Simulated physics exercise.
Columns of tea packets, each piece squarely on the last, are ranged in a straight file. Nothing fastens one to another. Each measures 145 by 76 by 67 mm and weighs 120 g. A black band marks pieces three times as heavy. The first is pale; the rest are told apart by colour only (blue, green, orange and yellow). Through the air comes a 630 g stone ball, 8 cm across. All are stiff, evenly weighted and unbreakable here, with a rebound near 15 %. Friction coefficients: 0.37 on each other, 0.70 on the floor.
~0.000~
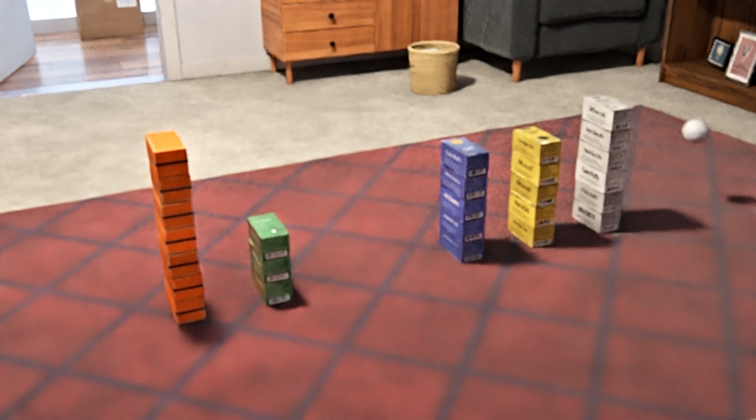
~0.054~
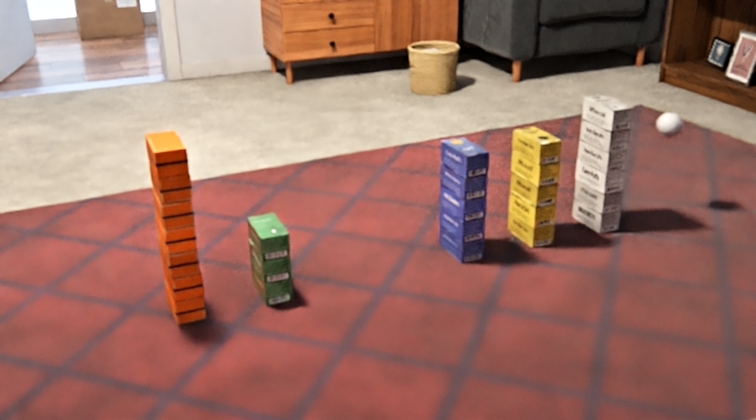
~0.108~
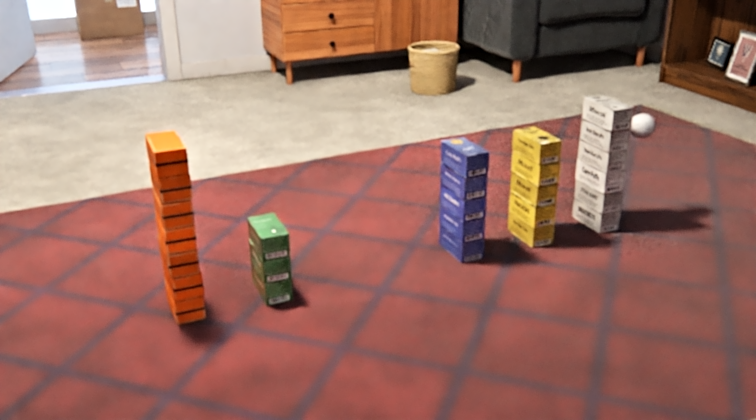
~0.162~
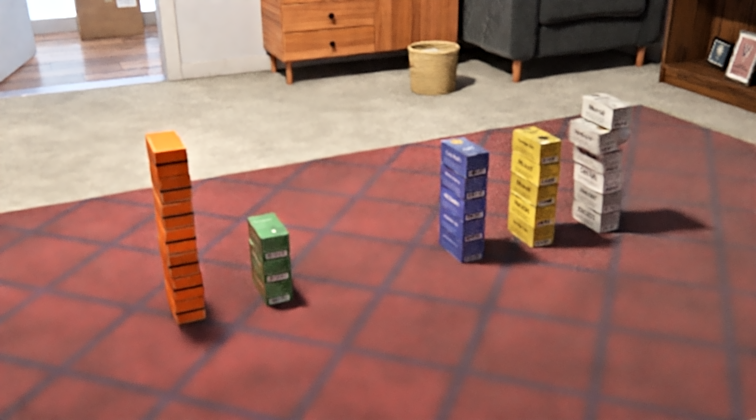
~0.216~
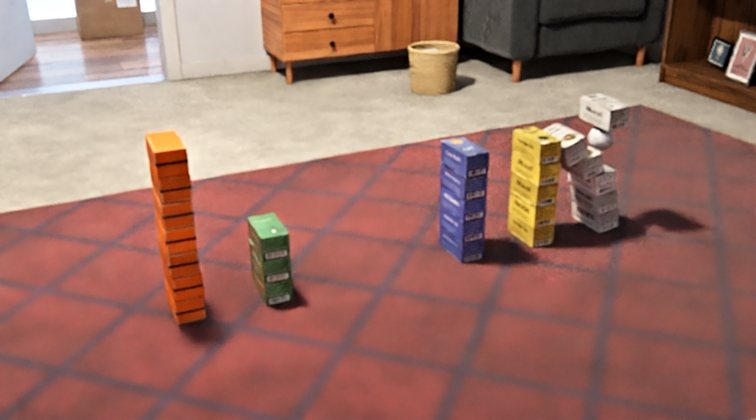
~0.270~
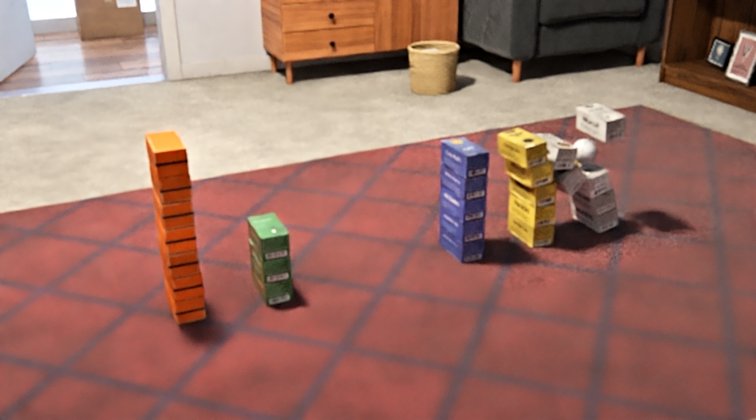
In a living room, a white ball flies in from the right above a red checked rug and hits the white stack in a row of coloured packet stacks, scattering its upper packets and knocking the neighbouring yellow stack's top askew.
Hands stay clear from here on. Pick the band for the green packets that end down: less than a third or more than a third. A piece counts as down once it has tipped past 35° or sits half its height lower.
It comes to less than a third.
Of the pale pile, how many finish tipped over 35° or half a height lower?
5 of them.
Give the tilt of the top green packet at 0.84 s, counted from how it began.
Roughly 0°.
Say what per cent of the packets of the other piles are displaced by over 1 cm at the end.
It is 50 per cent.
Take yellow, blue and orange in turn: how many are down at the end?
Ending so: Yellow 4, blue 5, orange 0.
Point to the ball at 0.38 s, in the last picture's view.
At about (550, 179).
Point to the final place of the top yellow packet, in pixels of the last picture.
Around (328, 261).
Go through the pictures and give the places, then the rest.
In the first frame (each place is the centre of the face we see best), ball (695, 132) 31 cm from contact, 2.3 m/s; top green packet (268, 225); top yellow packet (525, 147); the others all in place.
Ball (670, 125) 20 cm from contact, 2.1 m/s; top green packet (268, 225), in the second frame.
Ball (642, 126) 9 cm from contact, 2.1 m/s; top green packet (268, 225), in the third frame.
Ball after contact, 1.1 m/s; top green packet (268, 225); the others all in place, in the fourth frame.
Ball (601, 138) after contact, 1.2 m/s; top green packet (268, 225); the others all in place, in the fifth frame.
Ball (584, 152) after contact, 1.4 m/s; top green packet (268, 225); top yellow packet (512, 151) tilted 7°; 3 have shifted, in the sixth frame.
By 0.38 s, 3 of the pale pile down; none of the 3 green packets down (0 of 20 in all colours); top green packet unmoved; top yellow packet tilted 24°, 26 mm lower.
By 0.54 s, 5 of the pale pile down; none of the 3 green packets down (4 of 20 in all colours); top green packet unmoved; top blue packet tilted 5°.
By 0.84 s, 5 of the pale pile down; none of the 3 green packets down (9 of 20 in all colours); top green packet unmoved; top blue packet on its side.
When it is over (1.6 s), 5 of the pale pile down; none of the 3 green packets down (9 of 20 in all colours); top green packet unmoved; top blue packet upside down. That is 0 per cent. In pixels of the last frame, middles, top green packet near (269, 236), top blue packet near (310, 273).
